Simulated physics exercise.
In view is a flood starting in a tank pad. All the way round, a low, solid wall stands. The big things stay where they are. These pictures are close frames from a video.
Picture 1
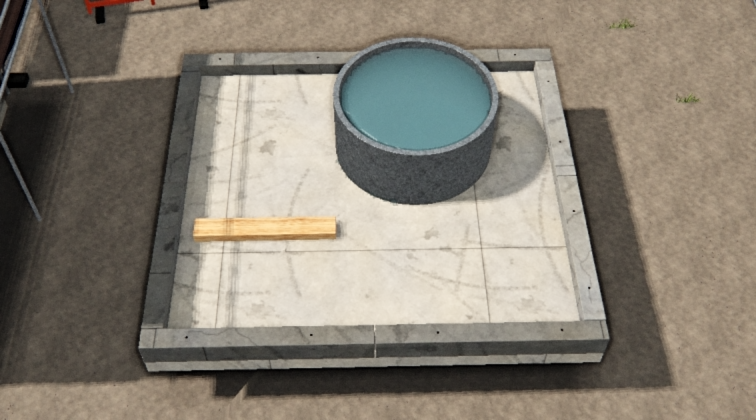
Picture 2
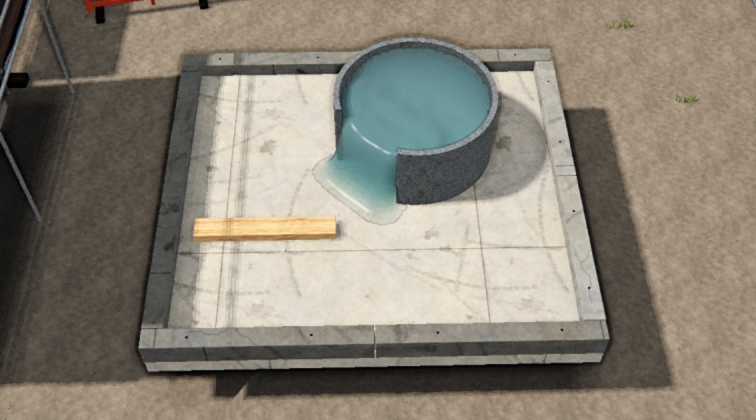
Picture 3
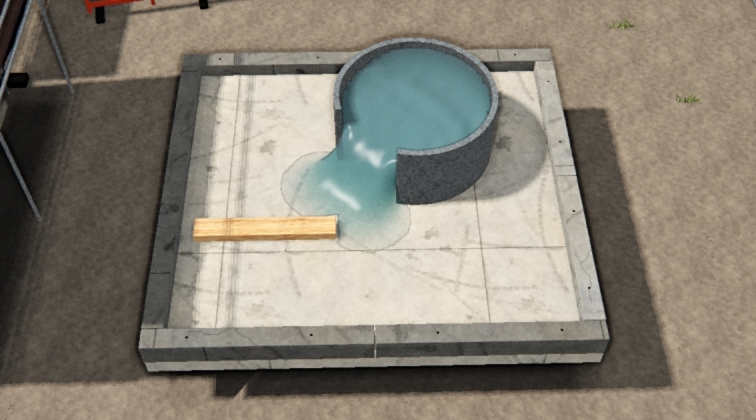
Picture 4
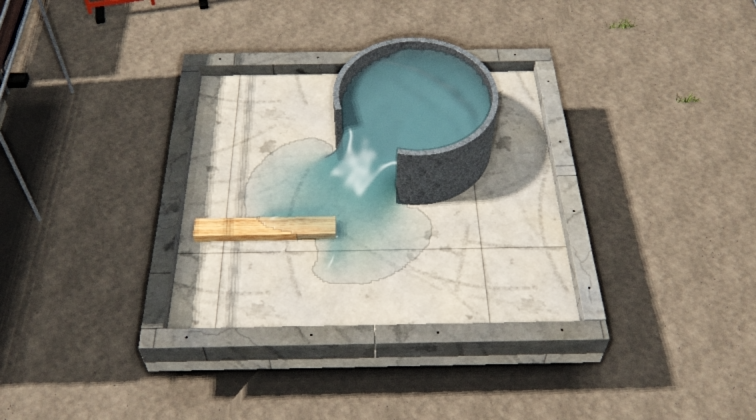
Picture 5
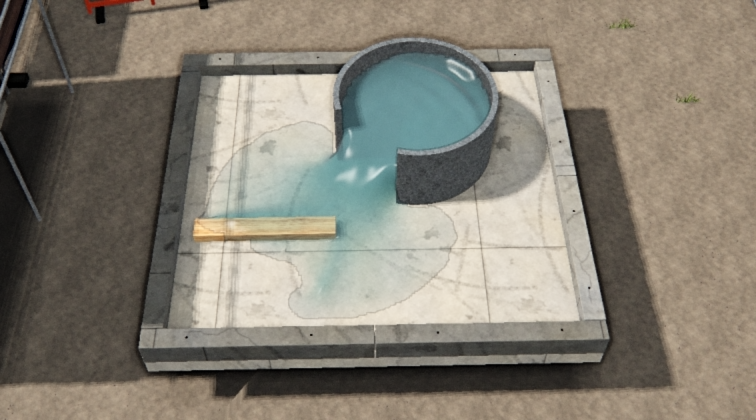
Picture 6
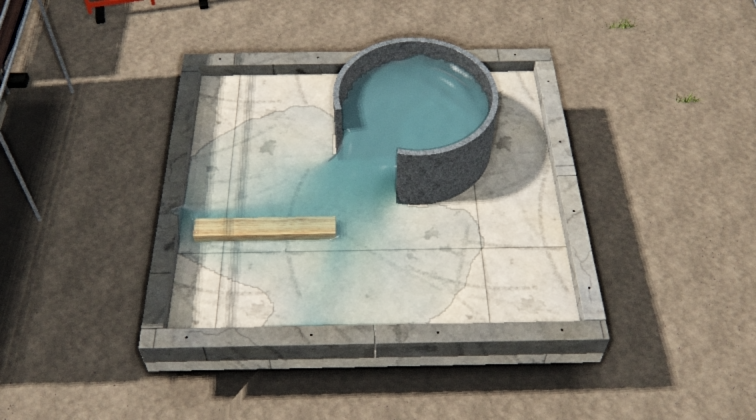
A round stone tank opens at its front left and water spreads around a wooden beam.
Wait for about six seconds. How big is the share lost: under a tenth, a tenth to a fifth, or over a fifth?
The share lost is a tenth to a fifth.
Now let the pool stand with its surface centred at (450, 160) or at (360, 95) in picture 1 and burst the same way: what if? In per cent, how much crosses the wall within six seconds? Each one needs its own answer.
30%, then 22%.
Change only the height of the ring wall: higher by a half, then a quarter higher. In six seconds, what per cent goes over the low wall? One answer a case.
I'd put the first at around 4 percent and the second at around 8 percent.
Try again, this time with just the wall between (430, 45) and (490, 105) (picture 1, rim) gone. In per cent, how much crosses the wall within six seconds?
Close to 44 percent, I'd say.
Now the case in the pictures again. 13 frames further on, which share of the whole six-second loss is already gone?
Close to 75 out of every hundred.
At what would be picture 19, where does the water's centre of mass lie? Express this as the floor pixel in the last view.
Near (336, 199).
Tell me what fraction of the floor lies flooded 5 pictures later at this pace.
It works out to about 55 in a hundred.
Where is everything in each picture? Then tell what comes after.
In the first picture, the pool at (415, 98) is whole and still.
In the second picture, the front is at (396, 214), out from the gap at (363, 167).
In the third picture, the front is at (381, 243), out from the gap at (363, 171).
In the fourth picture, water pours out at (363, 172) and has run to (255, 220).
In the fifth picture, the front is at (204, 221), out from the gap at (363, 172).
In the sixth picture, water pours out at (363, 172) and has run to a hidden place.
A moment on, water covers 45 % of the floor; the low wall has let 0 % over.
Next, water covers 50 % of the floor; the low wall has let 1 % over.
Then, water covers 60 % of the floor; the low wall has let 13 % over.
Later, water covers 75 % of the floor; the low wall has let 16 % over.
In the end, water covers 80 % of the floor; the low wall has let 17 % over.
